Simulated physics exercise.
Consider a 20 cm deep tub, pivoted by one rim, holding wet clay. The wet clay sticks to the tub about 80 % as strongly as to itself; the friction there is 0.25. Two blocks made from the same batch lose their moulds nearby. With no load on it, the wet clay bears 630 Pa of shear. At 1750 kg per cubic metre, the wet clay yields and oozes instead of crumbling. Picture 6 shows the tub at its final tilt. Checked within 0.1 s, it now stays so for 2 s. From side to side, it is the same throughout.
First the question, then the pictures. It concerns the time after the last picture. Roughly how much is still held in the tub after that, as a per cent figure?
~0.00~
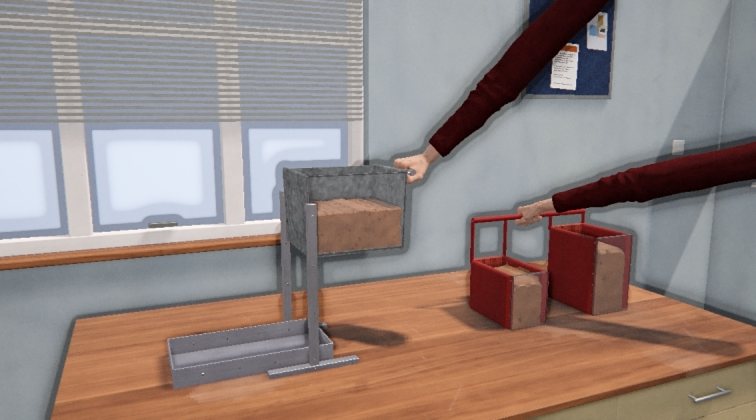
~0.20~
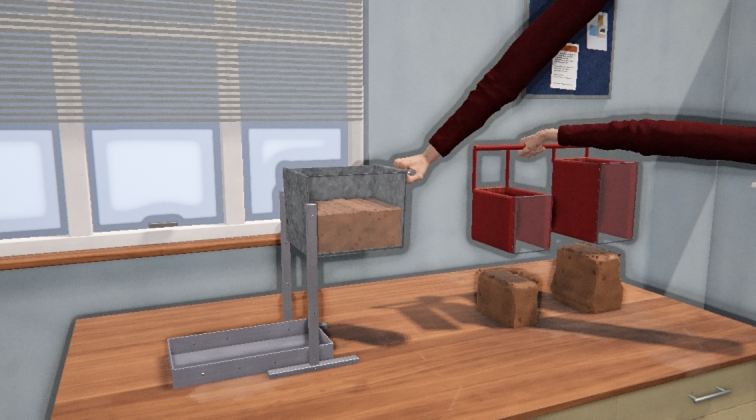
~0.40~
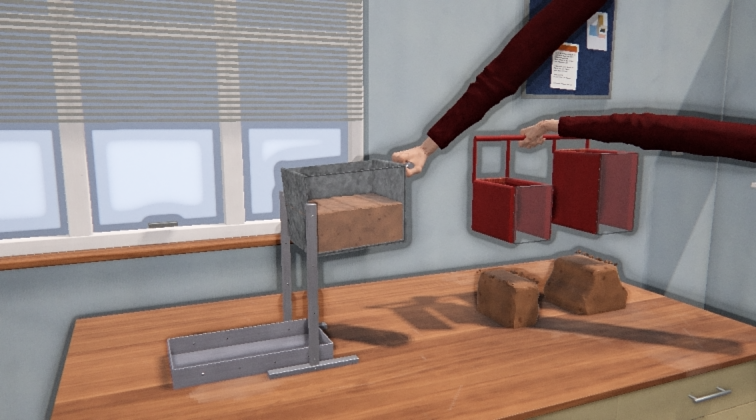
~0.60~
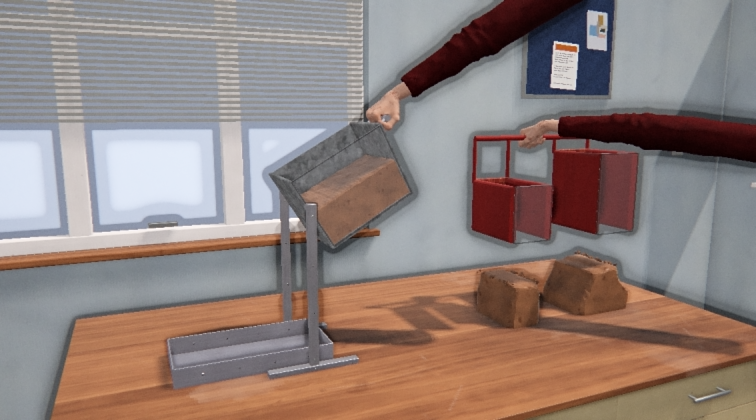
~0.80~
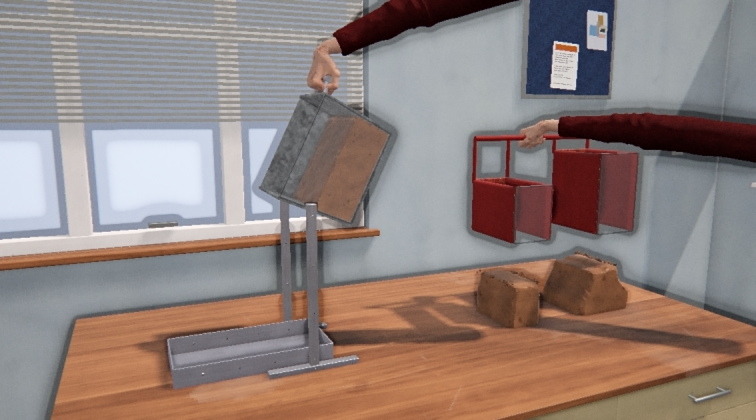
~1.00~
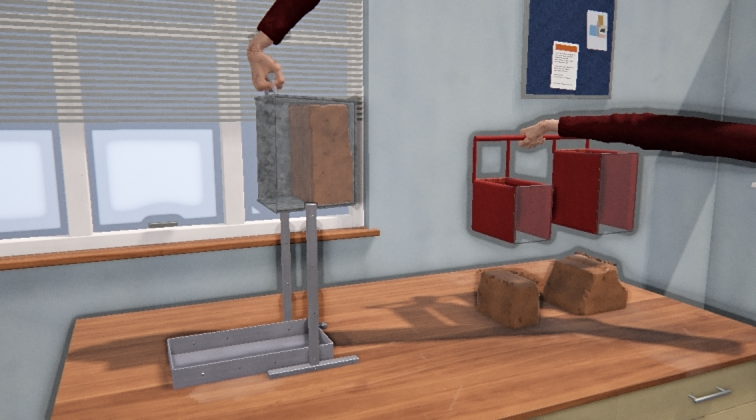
The amount still held in the tub is about 55 per cent.
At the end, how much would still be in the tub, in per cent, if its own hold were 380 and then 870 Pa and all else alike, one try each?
Expect about 60 in a hundred, then about 100 in a hundred.
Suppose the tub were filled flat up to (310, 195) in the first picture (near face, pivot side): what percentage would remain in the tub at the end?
I'd put it close to 50 in a hundred.
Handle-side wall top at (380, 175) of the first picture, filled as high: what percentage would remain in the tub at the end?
I'd put it at close to 100 per cent.
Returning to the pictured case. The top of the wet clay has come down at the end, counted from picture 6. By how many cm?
About 14 cm.
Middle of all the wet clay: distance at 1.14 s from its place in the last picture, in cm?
It has moved around 5 centimetres.
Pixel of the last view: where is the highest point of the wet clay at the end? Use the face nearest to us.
I'd point to somewhere around (336, 163).
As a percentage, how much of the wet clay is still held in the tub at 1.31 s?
About 85 %.
After 1.14 s, the tub is at 89 degrees and holds 100 %.
After 1.31 s, the tub is at 89 degrees and holds 86 %.
After 1.48 s, the tub is at 89 degrees and holds 61 %.
After 1.65 s, the tub is at 89 degrees and holds 55 %.
After 3.00 s, at the end, the tub is at 89 degrees and holds 55 %.
